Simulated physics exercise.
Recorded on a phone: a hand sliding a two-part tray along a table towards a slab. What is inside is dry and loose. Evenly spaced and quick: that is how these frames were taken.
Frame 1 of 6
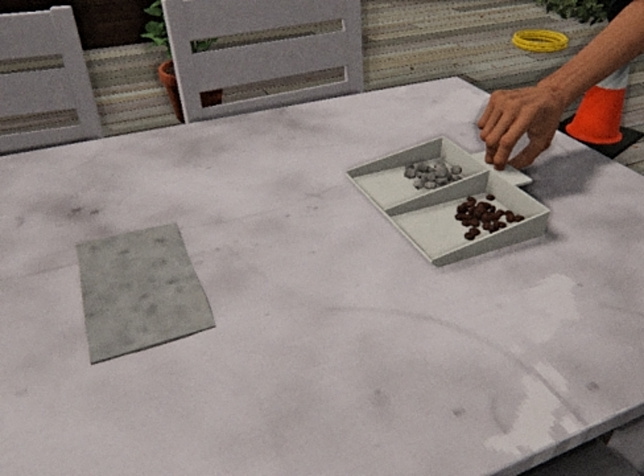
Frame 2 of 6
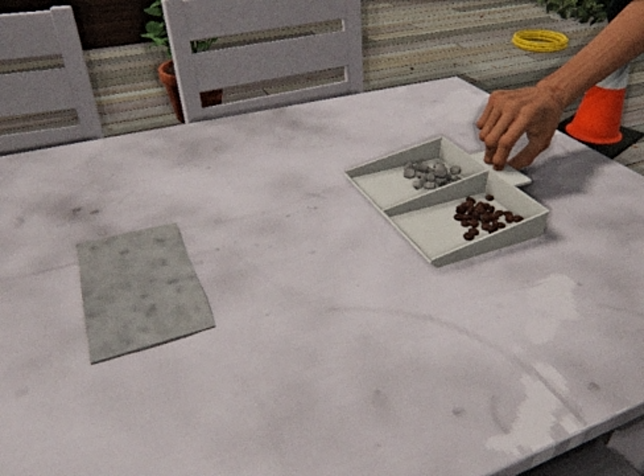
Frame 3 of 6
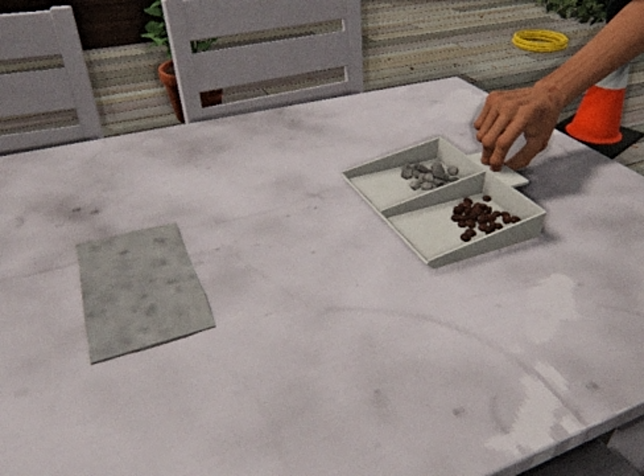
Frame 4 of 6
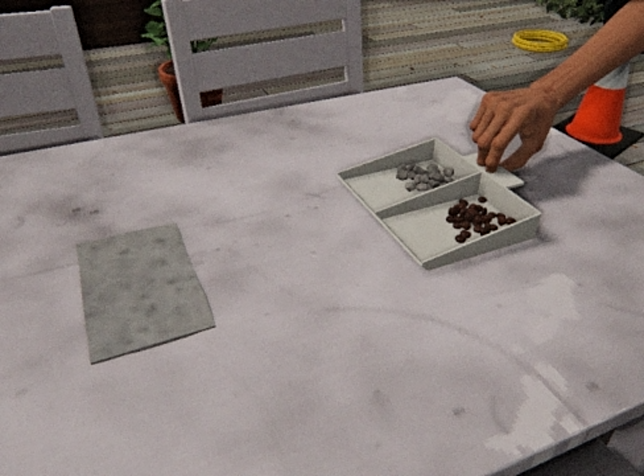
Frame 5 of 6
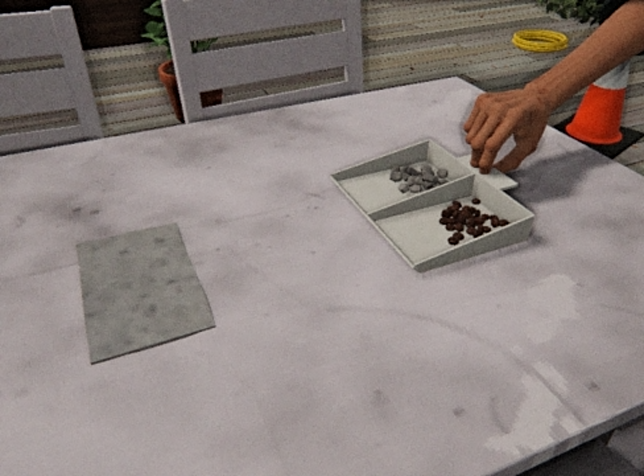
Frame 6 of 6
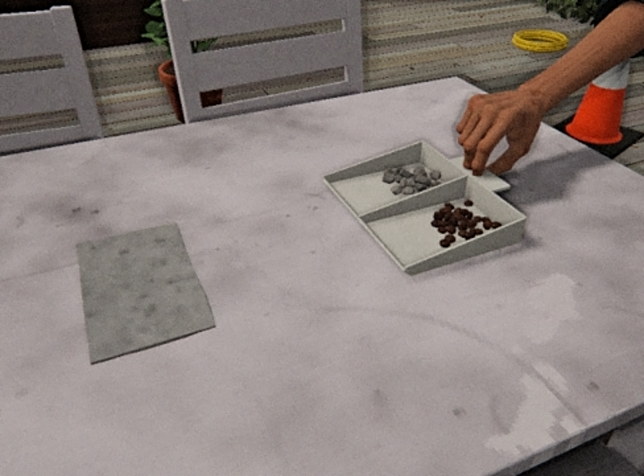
At first, a hand grips the far edge of a pale two-part tray at the right of a table, with small grey pieces in one section and dark brown ones in the other. The hand then slides the tray a short way left, still well apart from the flat grey slab.
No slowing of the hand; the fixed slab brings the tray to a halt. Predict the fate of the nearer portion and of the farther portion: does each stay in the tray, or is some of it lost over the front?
Prediction: The nearer portion is kept in the tray, the farther portion is kept in the tray.
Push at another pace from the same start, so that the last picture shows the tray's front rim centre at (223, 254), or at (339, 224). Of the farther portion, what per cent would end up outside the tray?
In the first case 30 per cent, in the second 0 per cent.
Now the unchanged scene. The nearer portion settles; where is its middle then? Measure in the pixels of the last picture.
I'd say it's centred close to (300, 267).
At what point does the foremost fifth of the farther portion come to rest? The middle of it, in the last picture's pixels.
About (243, 217) in the last picture.
Then, 0.45 s past the last view, tray still sliding, front rim near (287, 238); nearer portion all inside; farther portion all inside.
Then, 1.00 s past the last view, tray stopped at the slab; nearer portion all inside; farther portion all inside.
Finally, tray stopped at the slab; nearer portion all inside; farther portion all inside.
